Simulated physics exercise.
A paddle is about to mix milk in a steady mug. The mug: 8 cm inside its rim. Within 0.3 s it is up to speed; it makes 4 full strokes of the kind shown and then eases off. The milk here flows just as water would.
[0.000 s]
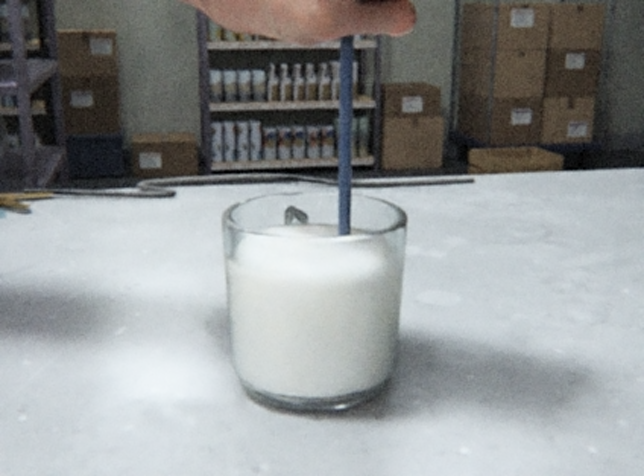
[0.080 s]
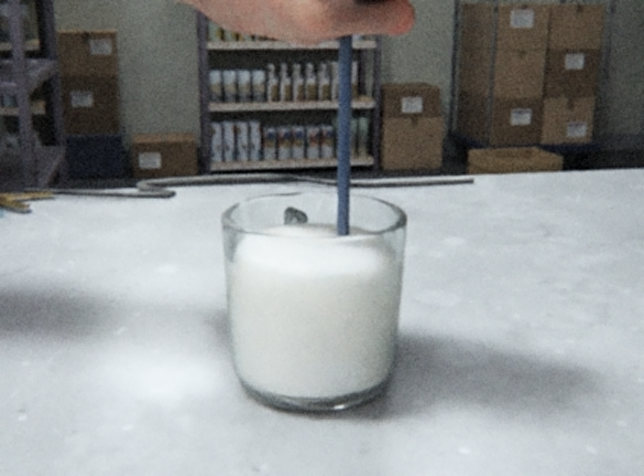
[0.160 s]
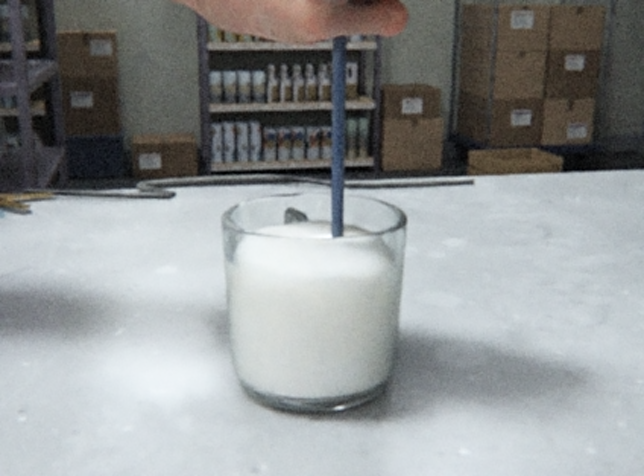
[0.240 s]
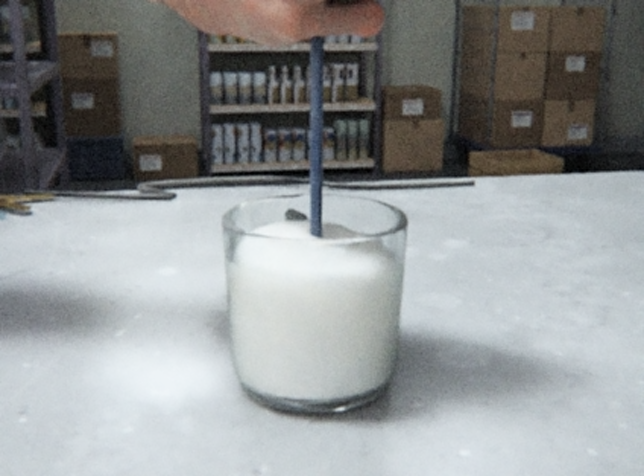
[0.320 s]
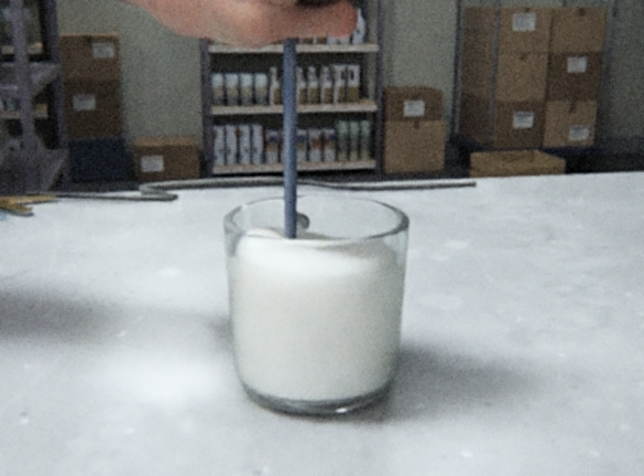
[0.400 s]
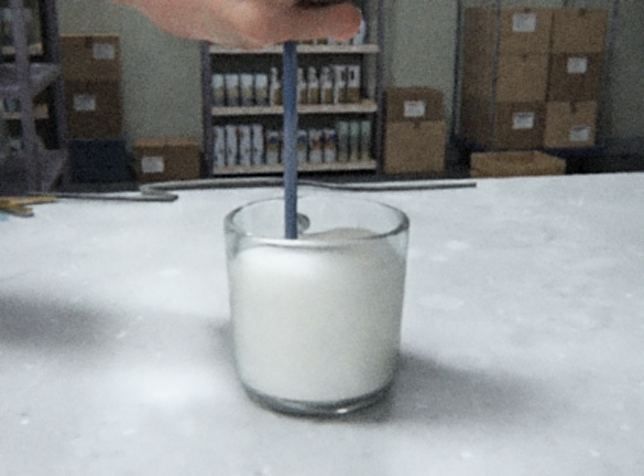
A hand holding a thin blue stem upright in a glass mug of milk, moving it leftward across the mug.
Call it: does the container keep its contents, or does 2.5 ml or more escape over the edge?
It keeps its contents.
By 0.83 s 0 ml is over the rim.
By 1.26 s 0 ml is over the rim.
By 1.69 s 0 ml is over the rim.
By 2.12 s 0 ml is over the rim.
At rest 0 ml is over the rim.
